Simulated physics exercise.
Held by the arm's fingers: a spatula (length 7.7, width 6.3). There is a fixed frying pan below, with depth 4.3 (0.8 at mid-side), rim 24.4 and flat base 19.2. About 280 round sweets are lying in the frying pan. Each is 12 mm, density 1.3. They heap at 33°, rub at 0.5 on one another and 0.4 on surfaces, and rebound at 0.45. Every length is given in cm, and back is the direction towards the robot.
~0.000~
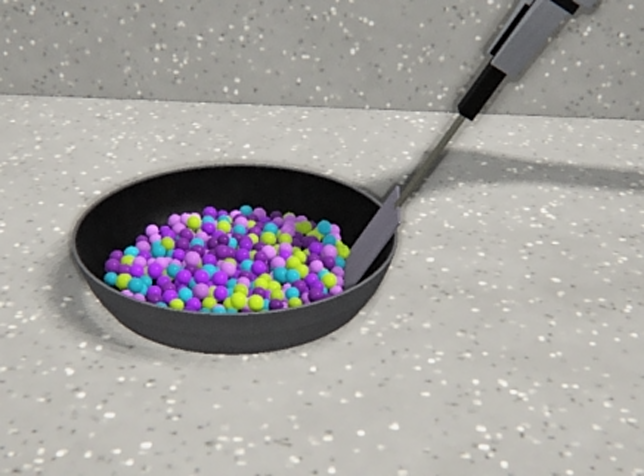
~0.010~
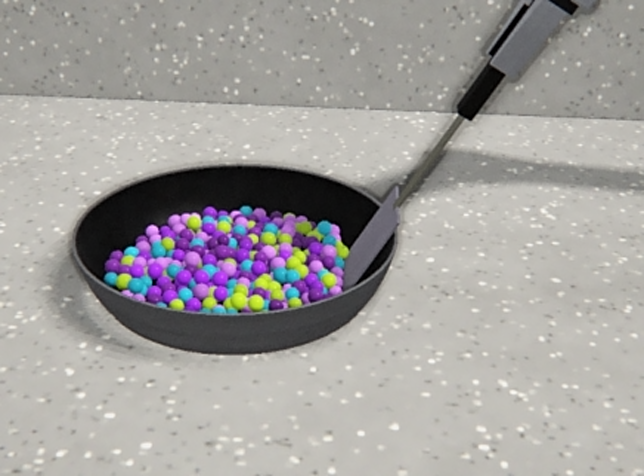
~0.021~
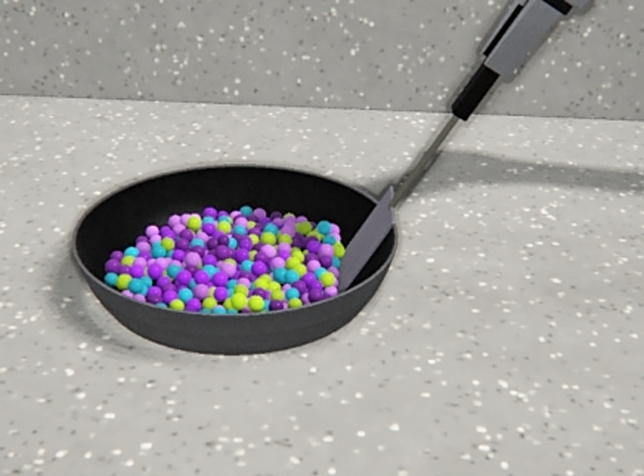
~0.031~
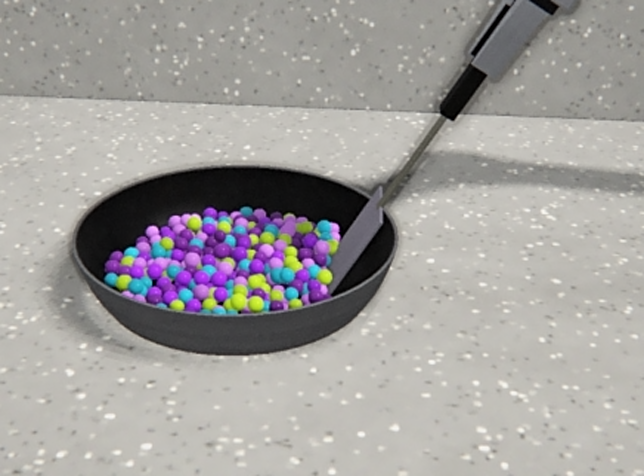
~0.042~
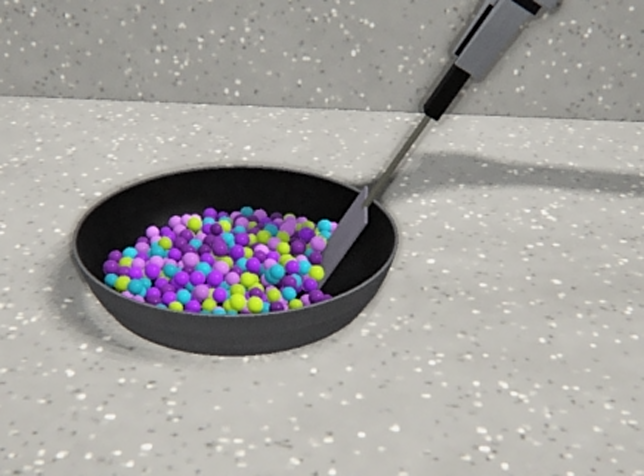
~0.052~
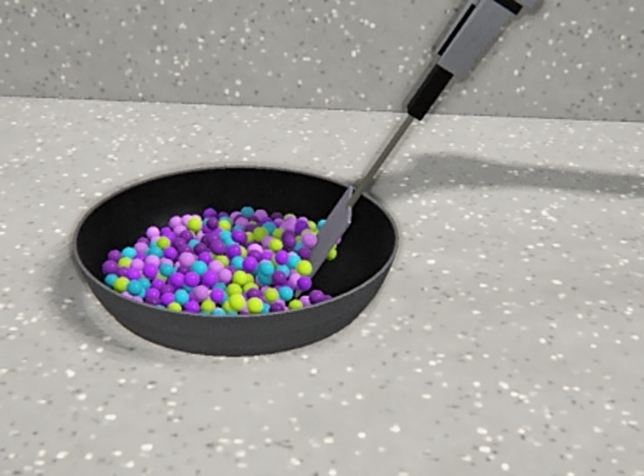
The clip opens on a dark frying pan heaped with small round sweets in purple, pink, blue and yellow-green, a sloping spatula resting still at its right side. The spatula then slides slowly left, pushing the nearby sweets inward and baring a patch of the pan's dark base behind it.
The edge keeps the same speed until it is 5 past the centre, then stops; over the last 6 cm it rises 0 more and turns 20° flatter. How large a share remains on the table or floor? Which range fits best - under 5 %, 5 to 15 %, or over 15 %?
The range that fits: Under 5 %.
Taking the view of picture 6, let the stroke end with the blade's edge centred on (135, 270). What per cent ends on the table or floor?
Roughly 0 per cent.
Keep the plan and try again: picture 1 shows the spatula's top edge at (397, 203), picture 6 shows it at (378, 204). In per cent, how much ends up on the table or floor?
Near 0 in a hundred.
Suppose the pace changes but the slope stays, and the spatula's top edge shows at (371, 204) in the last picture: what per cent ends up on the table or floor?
Some 0 percent.
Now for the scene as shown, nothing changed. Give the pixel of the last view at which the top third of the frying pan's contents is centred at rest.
(137, 248).
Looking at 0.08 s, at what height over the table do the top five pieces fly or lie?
I'd say close to 5 cm on average.
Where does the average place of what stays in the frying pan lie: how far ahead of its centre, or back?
I'd say close to 4.0 cm toward the front.
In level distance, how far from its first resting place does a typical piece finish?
Somewhere near 2 centimetres, I reckon.
After 0.08 s, sloping 59°, highest piece 5 above the table; 281 in the frying pan.
After 0.10 s, sloping 53°, highest piece 6 above the table; 281 in the frying pan.
After 0.32 s, sloping 40°, highest piece 5 above the table; 281 in the frying pan.
After 1.37 s, sloping 40°, highest piece 5 above the table; 281 in the frying pan.
In the end, 281 in the frying pan. That is 0 % on the table or floor.
